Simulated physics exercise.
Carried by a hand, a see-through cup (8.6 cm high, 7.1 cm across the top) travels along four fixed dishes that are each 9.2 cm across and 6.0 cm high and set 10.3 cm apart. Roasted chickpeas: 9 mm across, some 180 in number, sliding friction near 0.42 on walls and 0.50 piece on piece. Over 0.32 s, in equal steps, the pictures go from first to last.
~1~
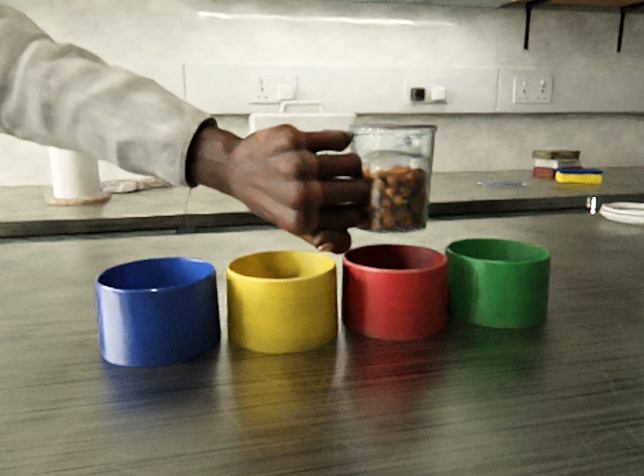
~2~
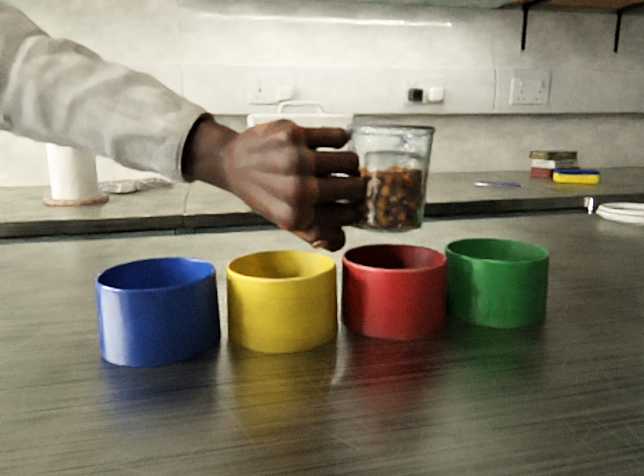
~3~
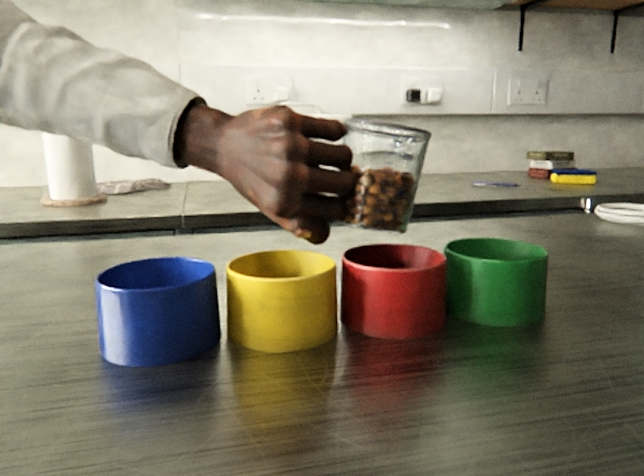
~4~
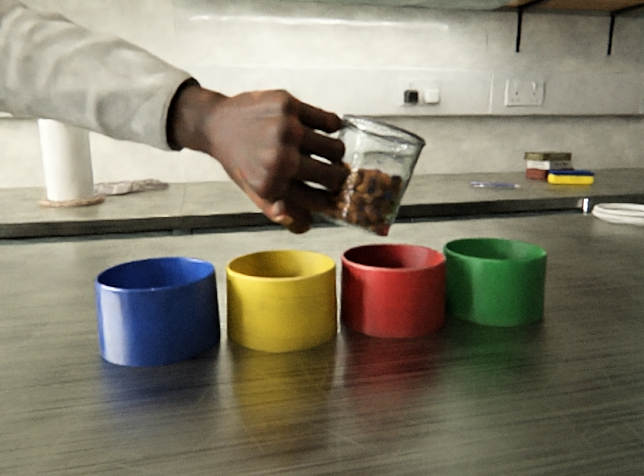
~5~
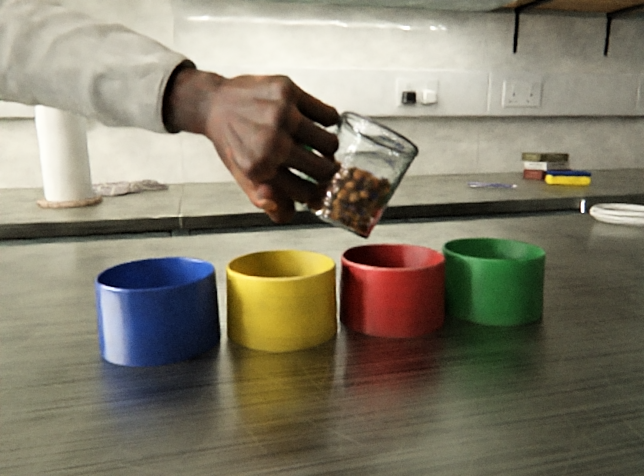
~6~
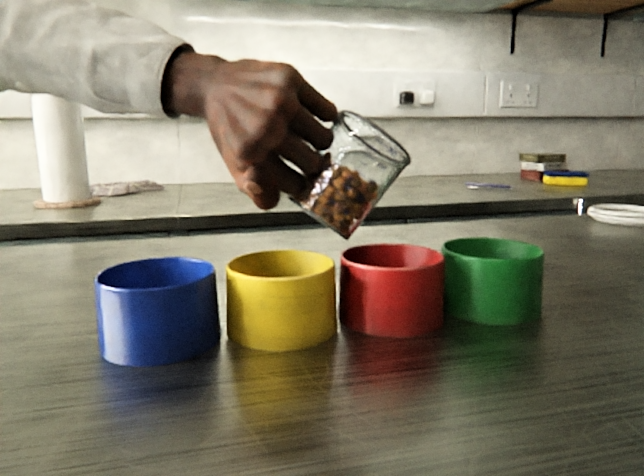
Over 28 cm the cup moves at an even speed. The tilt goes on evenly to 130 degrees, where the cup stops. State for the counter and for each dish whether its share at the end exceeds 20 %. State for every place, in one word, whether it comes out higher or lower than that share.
Red: Lower, blue: Lower, green: Lower, yellow: Higher, counter: Lower.
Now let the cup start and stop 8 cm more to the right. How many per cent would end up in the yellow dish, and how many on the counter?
Then I'd expect yellow at 10 and the counter at 20.
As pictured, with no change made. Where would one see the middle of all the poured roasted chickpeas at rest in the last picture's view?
Near (281, 308).
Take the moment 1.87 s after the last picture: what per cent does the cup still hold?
About 0 per cent.
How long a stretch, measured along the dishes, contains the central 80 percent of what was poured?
Length: About 5 cm.
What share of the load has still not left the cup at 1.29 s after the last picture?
Around 0 in a hundred.
Then, 0.77 s after the last picture, tilt 130 degrees; cup holds 20 %, yellow 80 %.
Then, 1.29 s after the last picture, tilt 130 degrees; cup holds 0 %, yellow 100 %.
Then, 1.87 s after the last picture, tilt 130 degrees; cup holds 0 %, yellow 100 %.
In the end, red 0 %, blue 0 %, green 0 %, yellow 100 %, counter 0 %.
